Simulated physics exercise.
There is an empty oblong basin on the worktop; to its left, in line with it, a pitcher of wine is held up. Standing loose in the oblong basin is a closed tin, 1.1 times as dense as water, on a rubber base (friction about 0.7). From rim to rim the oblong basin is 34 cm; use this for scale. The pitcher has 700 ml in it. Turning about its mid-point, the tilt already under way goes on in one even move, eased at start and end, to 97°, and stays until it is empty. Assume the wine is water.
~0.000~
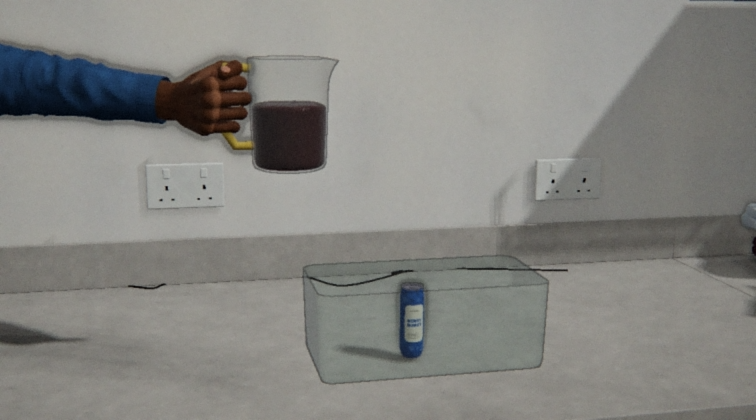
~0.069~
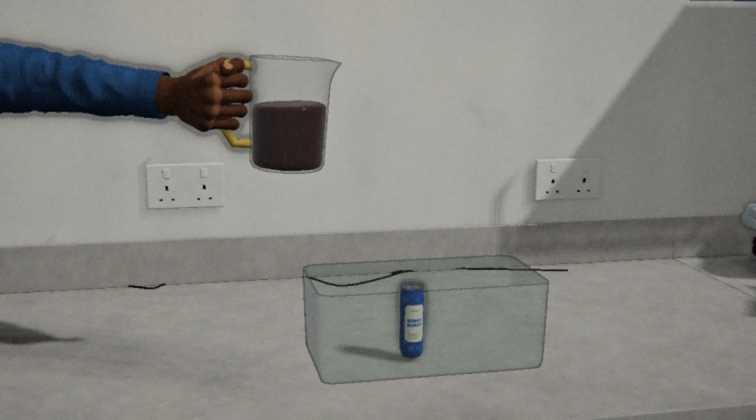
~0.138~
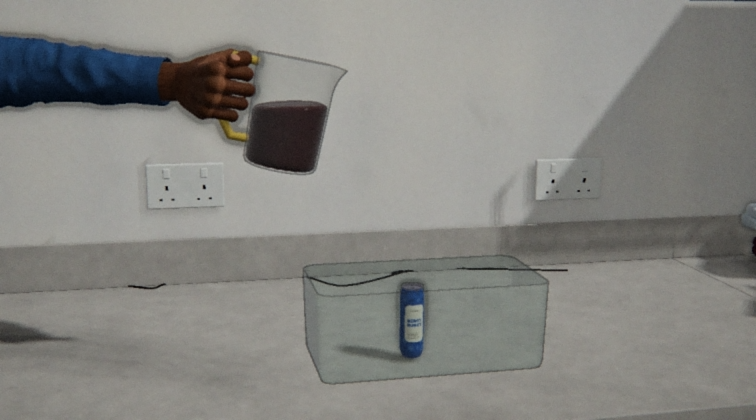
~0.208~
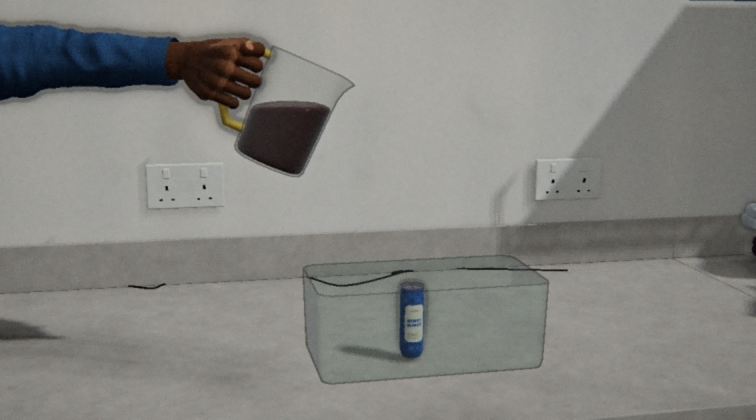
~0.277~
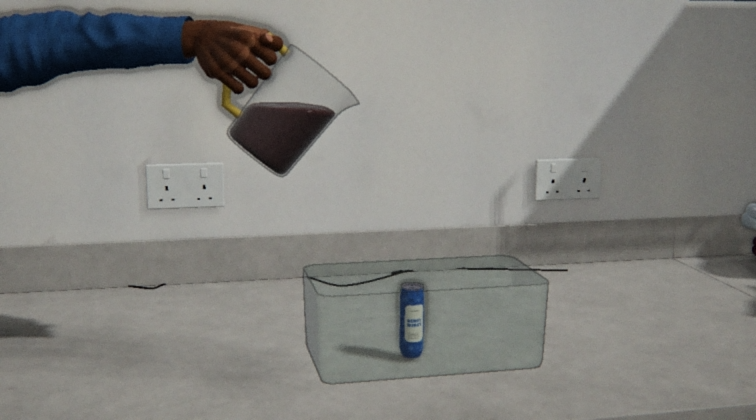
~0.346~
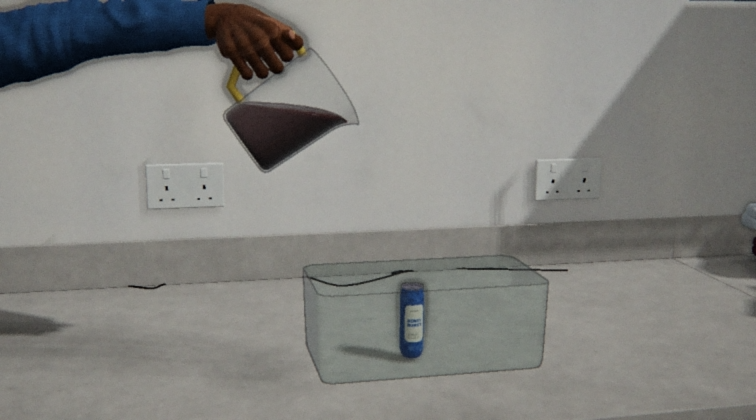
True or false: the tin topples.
False.
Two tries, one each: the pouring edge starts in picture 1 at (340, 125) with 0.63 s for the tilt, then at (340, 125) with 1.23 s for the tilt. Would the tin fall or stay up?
Trial 1 - tin tips; trial 2 - tin tips.
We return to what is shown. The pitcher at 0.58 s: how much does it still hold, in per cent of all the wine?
I'd put it near 72 percent.
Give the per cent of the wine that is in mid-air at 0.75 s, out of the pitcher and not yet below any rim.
34 per cent or so.
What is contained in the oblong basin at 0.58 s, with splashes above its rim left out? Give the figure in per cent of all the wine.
I reckon close to 1 percent of it.
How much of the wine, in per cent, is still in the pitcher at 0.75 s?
I'd estimate some 32 per cent.
By 0.58 s the tilt is 96° and 71 per cent is still to pour; the tin stands where it began.
By 0.75 s the tilt is 97° and 32 per cent is still to pour; the tin stands where it began.
By 0.93 s the tilt is 97° and 13 per cent is still to pour; the tin stands where it began.
By 1.13 s the tilt is 97° and 4 per cent is still to pour; the tin stands where it began.
At rest the tin stands where it began.
